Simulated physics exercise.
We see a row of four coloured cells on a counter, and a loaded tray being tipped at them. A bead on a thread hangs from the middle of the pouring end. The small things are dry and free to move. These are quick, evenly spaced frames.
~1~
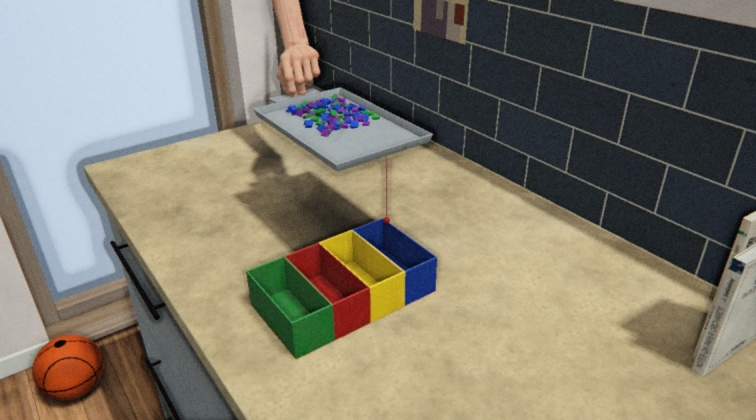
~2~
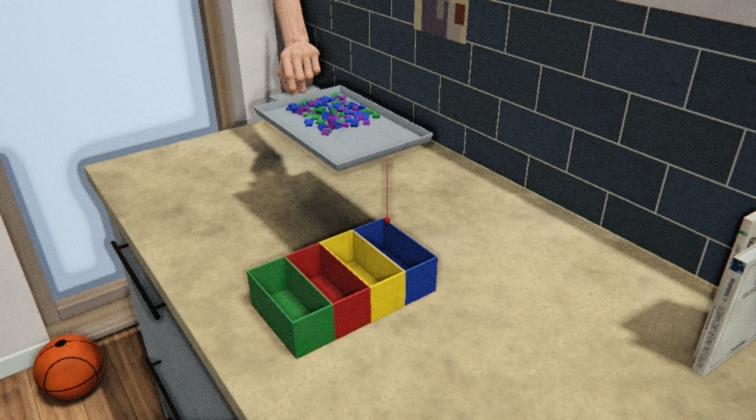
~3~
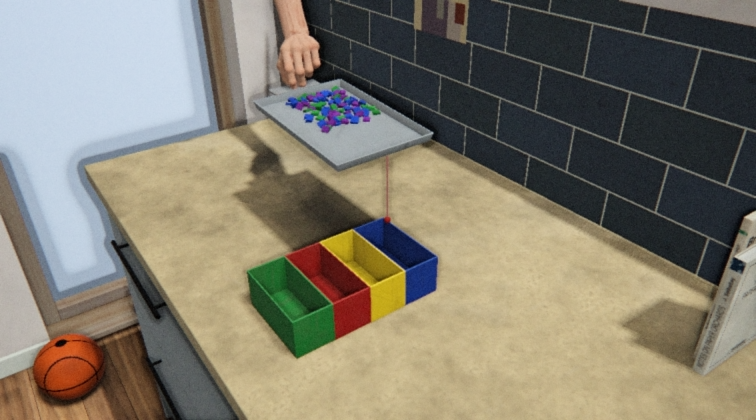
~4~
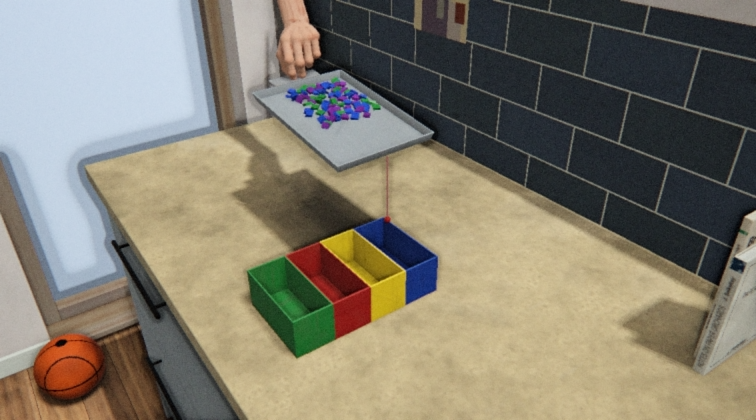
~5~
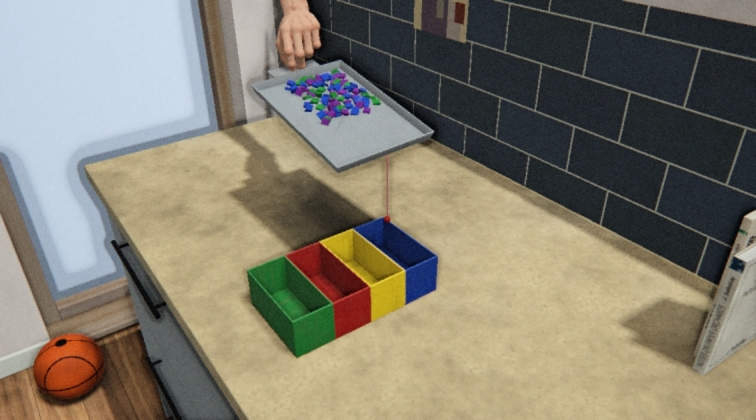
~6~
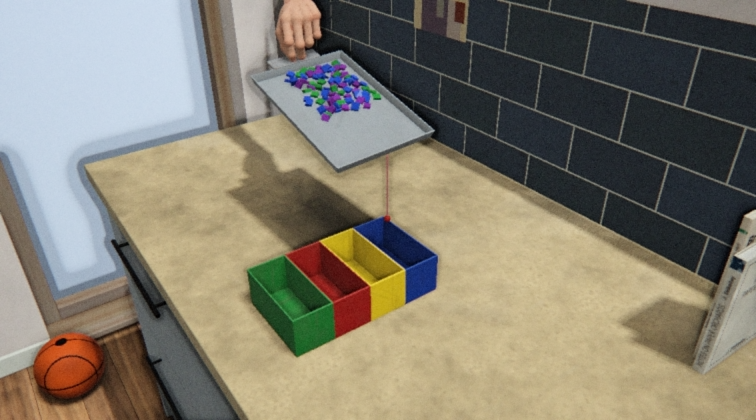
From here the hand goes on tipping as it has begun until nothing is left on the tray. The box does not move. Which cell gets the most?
The yellow cell gets the most.
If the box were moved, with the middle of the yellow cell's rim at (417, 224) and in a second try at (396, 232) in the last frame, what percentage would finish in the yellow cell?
In turn 0 and 20 in a hundred.
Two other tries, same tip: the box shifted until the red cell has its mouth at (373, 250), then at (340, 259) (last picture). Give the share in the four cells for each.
Roughly 100 per cent, and 100 per cent.
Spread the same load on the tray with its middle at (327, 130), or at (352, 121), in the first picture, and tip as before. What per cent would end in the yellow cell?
The first gives 70 %, the second 50 %.
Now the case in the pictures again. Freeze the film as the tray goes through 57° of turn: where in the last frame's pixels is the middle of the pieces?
Roughly at (363, 159).
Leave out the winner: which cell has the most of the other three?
Second comes the blue cell.
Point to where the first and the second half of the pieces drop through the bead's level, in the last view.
First near (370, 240), later near (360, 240).
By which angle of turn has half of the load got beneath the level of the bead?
At some 75 degrees.
Shortly afterwards, tray tipped steeply; near two thirds on the tray; only a few in the yellow cell; near a quarter falling or outside the box.
Next, tray tipped right over; near a third on the tray; near a third in the yellow cell; near a quarter in the blue cell; only a few in the red cell; a little falling or outside the box.
Some moments later, tray tipped past a quarter turn; near two thirds in the yellow cell; near a third in the blue cell; only a few in the red cell; a little falling or outside the box.
In the end, tray tipped past a quarter turn; near two thirds in the yellow cell; near a third in the blue cell; only a few in the red cell; none at all in the green cell; a little outside the box.
